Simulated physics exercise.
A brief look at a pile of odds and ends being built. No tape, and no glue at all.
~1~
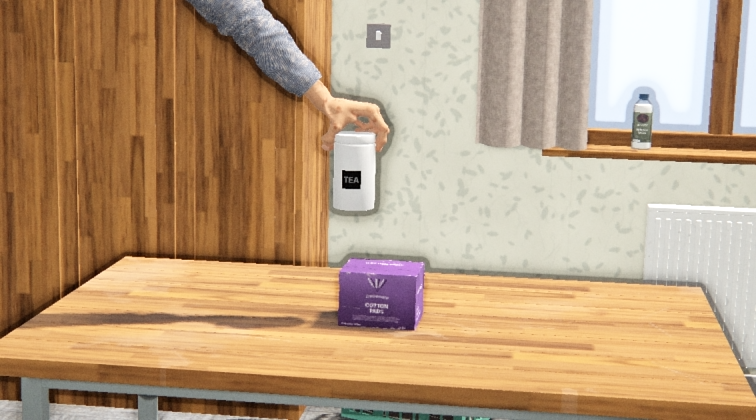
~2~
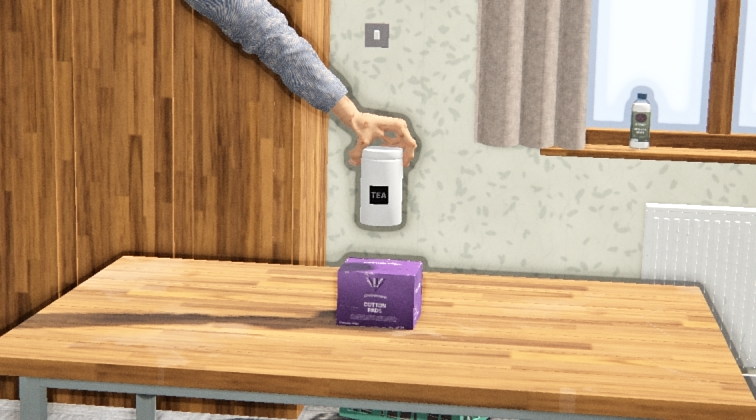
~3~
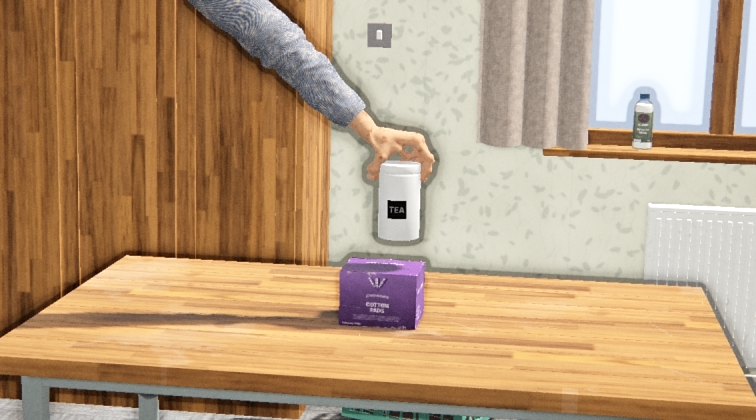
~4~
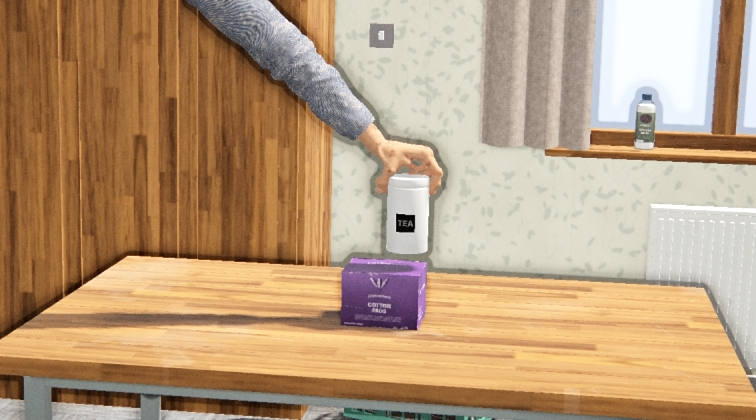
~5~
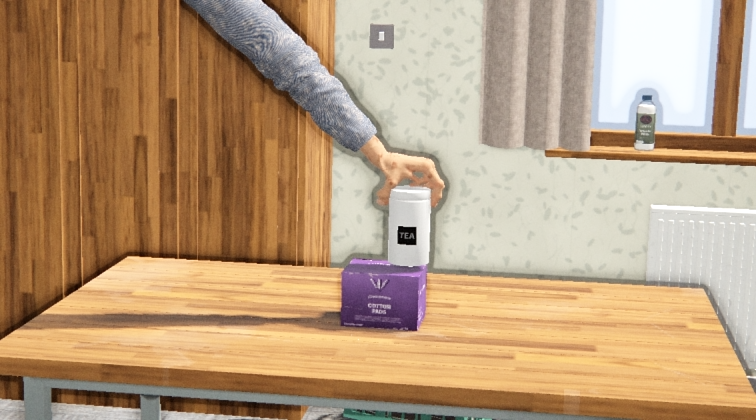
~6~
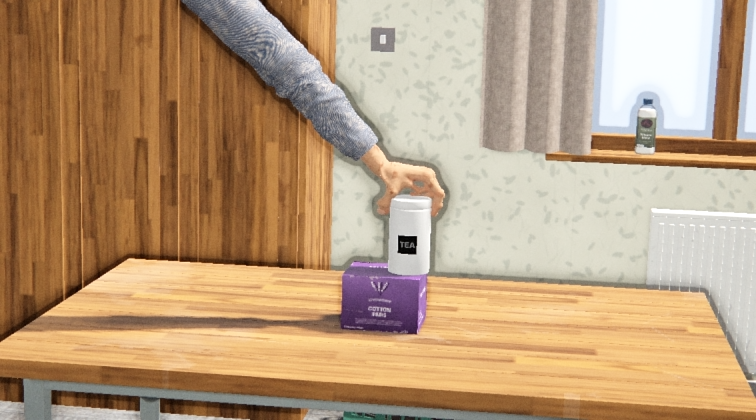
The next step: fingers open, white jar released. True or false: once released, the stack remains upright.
True.
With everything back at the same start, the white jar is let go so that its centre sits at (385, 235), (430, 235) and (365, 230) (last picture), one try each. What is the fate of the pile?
Try 1: Stable. Try 2: Falls over. Try 3: Stable.
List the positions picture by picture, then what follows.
The first frame shows still above its spot; white jar (354, 170); purple box (382, 293).
The second frame shows still above its spot; white jar (382, 186); purple box (380, 293).
The third frame shows still above its spot; white jar (399, 200); purple box (383, 293).
The fourth frame shows still above its spot; white jar (408, 214); purple box (385, 293).
The fifth frame shows still above its spot; white jar (409, 226); purple box (385, 294).
The sixth frame shows in place under the hand; white jar (410, 235); purple box (385, 297).
Then, 0.20 s later than the last frame, all is still.
Then, 0.60 s later than the last frame, white jar resting near (410, 235).
When it is over, both as before. End places, in pixels of the last picture, white jar near (410, 235). The pile holds.
